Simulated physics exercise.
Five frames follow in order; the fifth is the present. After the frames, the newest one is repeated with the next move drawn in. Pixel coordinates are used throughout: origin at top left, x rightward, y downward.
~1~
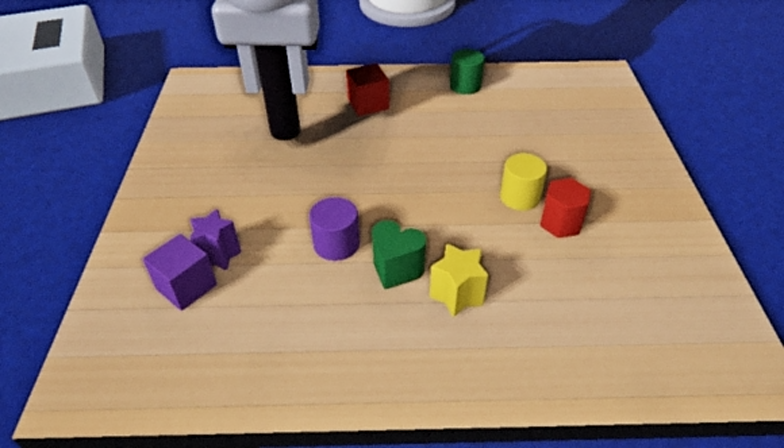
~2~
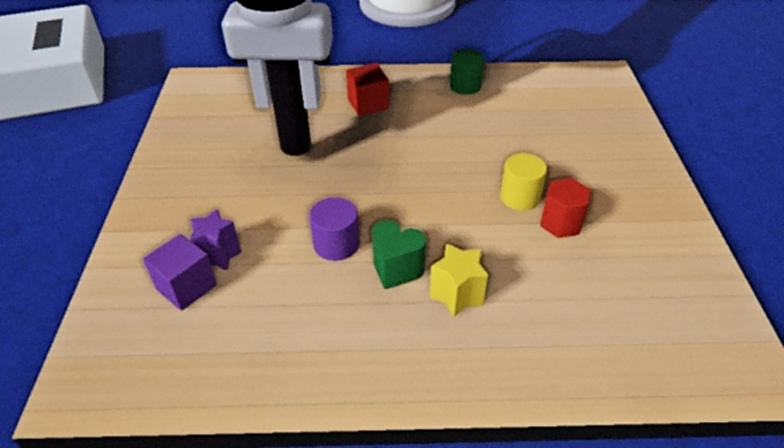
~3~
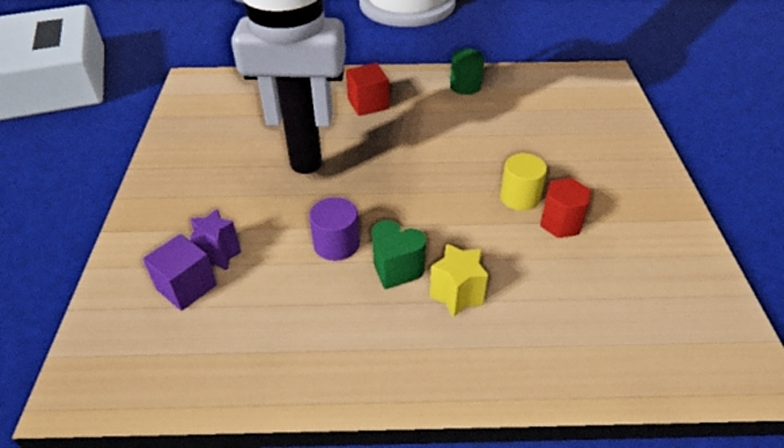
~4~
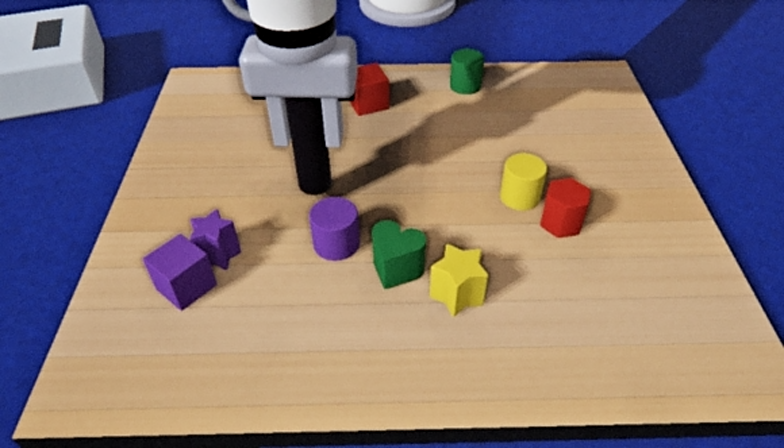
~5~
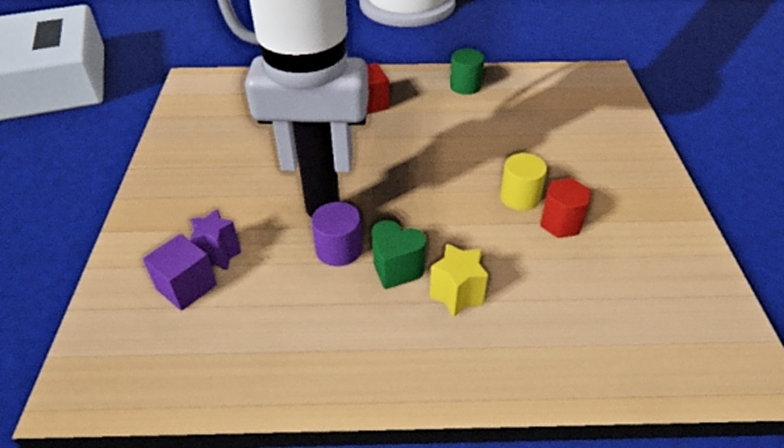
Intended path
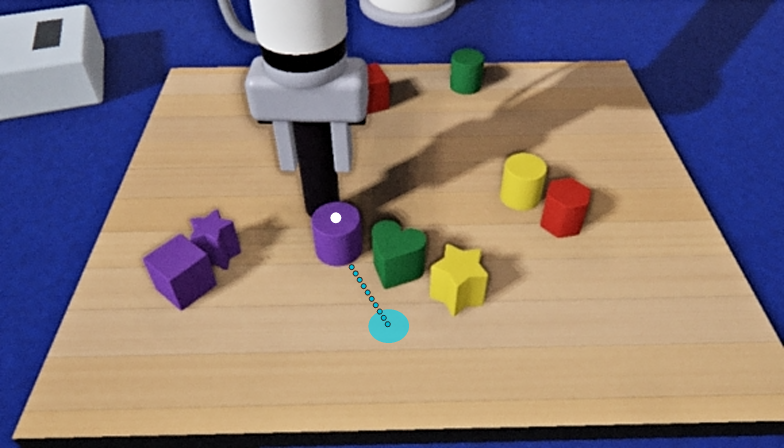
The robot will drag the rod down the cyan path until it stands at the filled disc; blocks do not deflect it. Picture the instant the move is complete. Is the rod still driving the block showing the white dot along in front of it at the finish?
In short: Yes.
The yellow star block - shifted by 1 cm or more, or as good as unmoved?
Once the rod is done, the yellow star block remains in the old spot.
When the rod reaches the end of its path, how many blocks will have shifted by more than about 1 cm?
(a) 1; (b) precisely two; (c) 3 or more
a: 1.
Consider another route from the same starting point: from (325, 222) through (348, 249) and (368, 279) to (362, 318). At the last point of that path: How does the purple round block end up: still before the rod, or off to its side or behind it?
It sits in front of the rod.
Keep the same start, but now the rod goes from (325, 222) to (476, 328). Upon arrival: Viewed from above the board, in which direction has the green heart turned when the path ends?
It turns counter-clockwise.
The drawn path runs straight from (325, 222) to (389, 326); the dot is on the purple round block.
On the path given first. One third of the way, rod at (343, 242); purple round block at (354, 254).
Two thirds of the way, rod at (364, 276); purple round block at (370, 293).
At the end, rod at (389, 314); purple round block at (381, 337); green heart not moved; yellow star block not moved.
